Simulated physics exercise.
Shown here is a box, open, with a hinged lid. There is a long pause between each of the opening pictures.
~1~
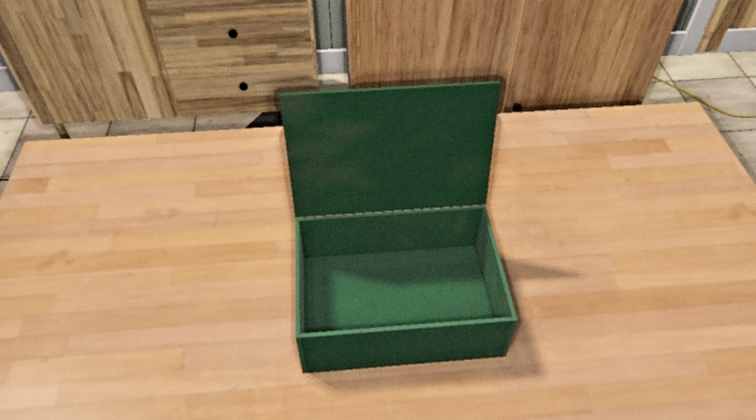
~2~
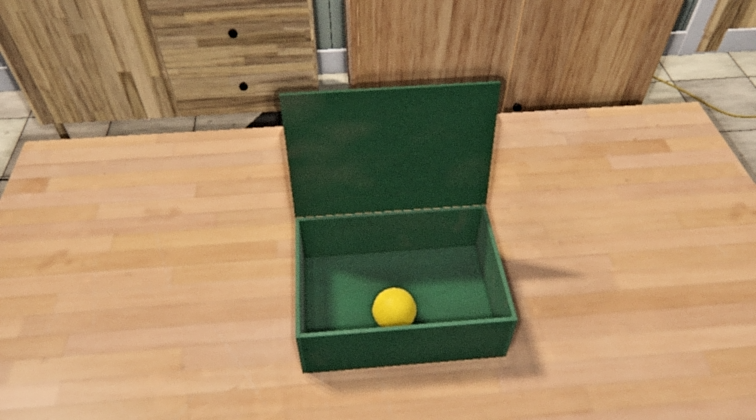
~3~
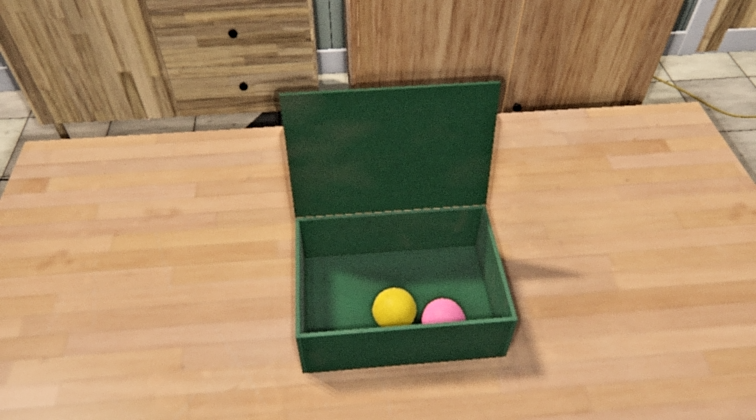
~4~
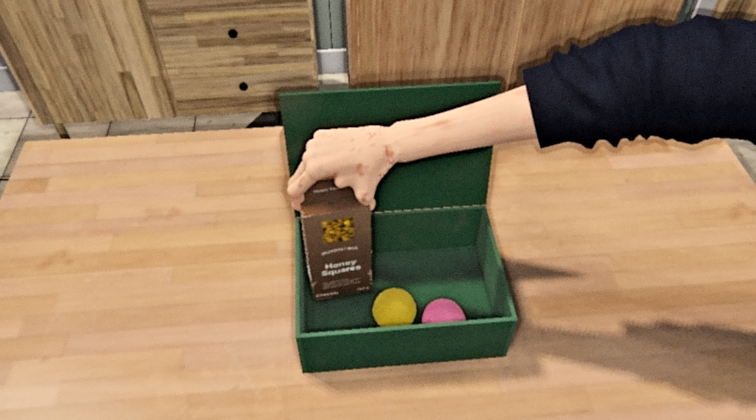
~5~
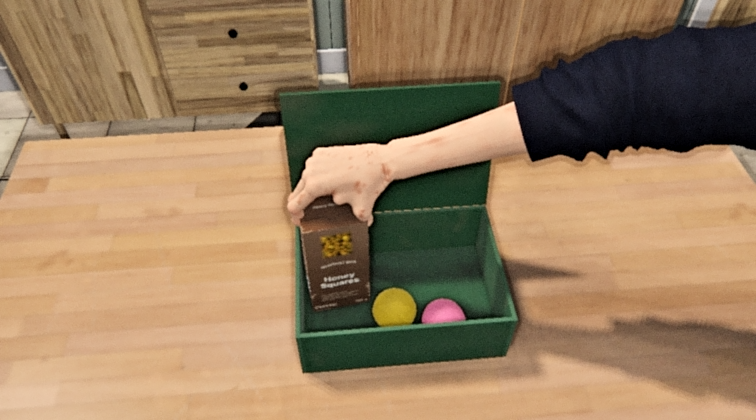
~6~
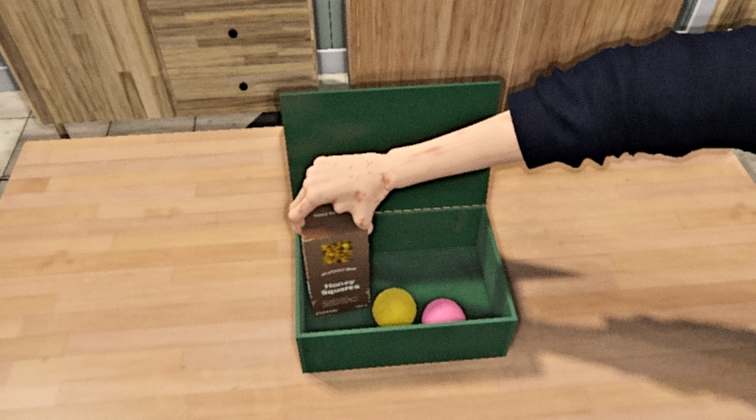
At first, an open green box with a hinged lid sits empty on a wooden table, then a yellow ball appears inside, followed by a pink ball to its right. A dark-sleeved arm then holds a brown carton at the box's left side and lowers it slightly, still gripping its top.
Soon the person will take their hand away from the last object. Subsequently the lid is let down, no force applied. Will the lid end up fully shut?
No, off the rim.
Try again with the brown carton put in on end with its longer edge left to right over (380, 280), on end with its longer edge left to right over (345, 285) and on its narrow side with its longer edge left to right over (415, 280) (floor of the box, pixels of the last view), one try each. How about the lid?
On the first go the lid is stopped short, on the second it is stopped short, on the third it comes to rest closed.
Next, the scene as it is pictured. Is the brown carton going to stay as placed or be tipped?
Well, the brown carton stays just as set.
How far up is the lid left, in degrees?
I'd say roughly 60 degrees above the rim.
Then, 1.00 s later than the last frame, lid starting down.
Then, 1.30 s later than the last frame, lid 83° above the rim.
Then, 1.40 s later than the last frame, lid 77° above the rim.
Then, 1.60 s later than the last frame, lid 61° above the rim.
When it is over, lid 60° above the rim; all 3 as before. End places, in pixels of the last picture, brown carton near (336, 262).
